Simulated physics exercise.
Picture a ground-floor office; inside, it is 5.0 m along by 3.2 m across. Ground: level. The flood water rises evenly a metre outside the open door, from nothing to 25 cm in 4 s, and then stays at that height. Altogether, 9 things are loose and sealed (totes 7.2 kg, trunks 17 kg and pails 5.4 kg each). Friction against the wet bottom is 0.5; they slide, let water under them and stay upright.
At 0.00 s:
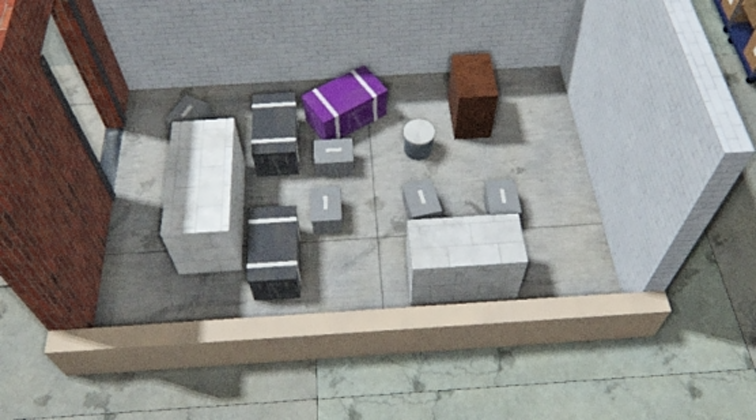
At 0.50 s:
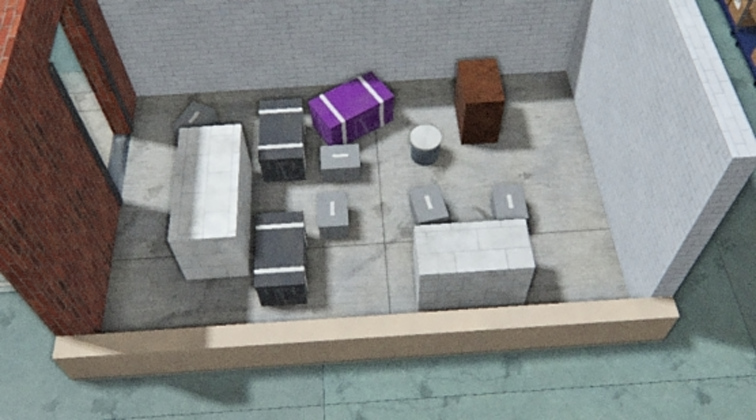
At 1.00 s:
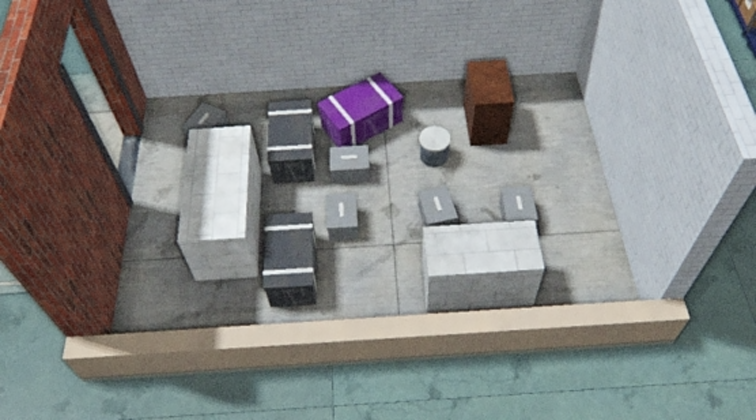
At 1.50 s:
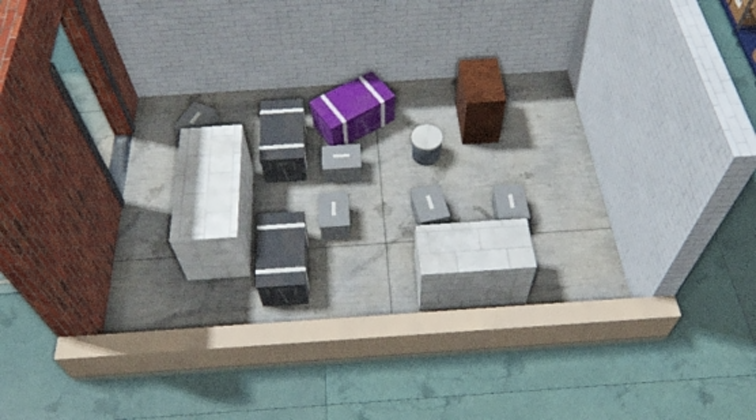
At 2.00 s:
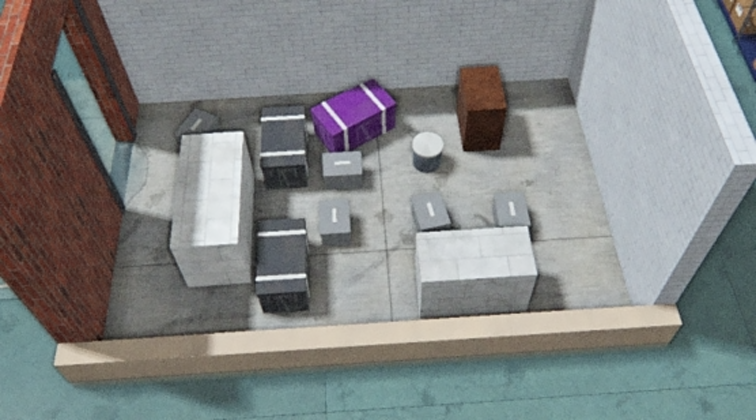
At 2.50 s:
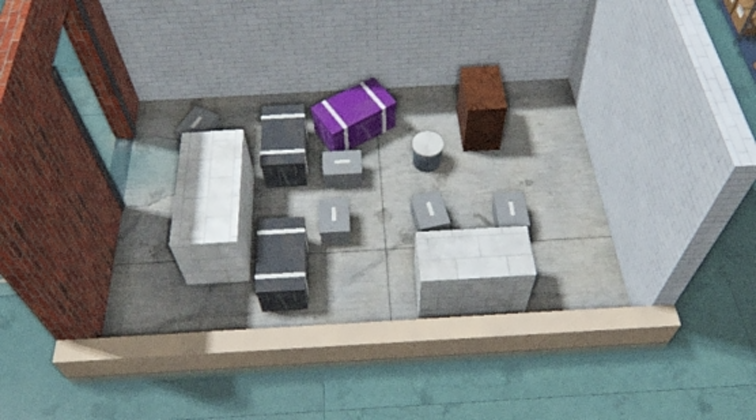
Walled room with an open front holding a purple trunk, dark trunks and pale blocks, nothing inside moving as the view shifts slightly.
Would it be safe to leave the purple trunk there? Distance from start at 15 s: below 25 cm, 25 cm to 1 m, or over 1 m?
Over 1 m.
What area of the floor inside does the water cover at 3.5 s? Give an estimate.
Somewhere around 2.5 m2, roughly.
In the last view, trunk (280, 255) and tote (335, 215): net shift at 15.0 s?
In turn: 140 cm, 100 cm.
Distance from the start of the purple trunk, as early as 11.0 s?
Some 250 cm from the start.
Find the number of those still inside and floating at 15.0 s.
Count: 9.
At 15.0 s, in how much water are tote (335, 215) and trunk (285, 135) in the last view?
I'd put it at 13 cm and 11 cm respectively.
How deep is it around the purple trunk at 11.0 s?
About 13 cm.
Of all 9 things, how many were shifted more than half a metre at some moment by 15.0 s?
The total is 9.
After 3.5 s the purple trunk is near (354, 105), 0.0 m from its start, aground; 0 afloat.
After 6.8 s the purple trunk is near (429, 140), 0.9 m from its start, afloat; 3 afloat.
After 11.0 s the purple trunk is near (575, 190), 2.5 m from its start, afloat; 8 afloat.
After 15.0 s the purple trunk is near (408, 206), 1.5 m from its start, afloat; 9 afloat.
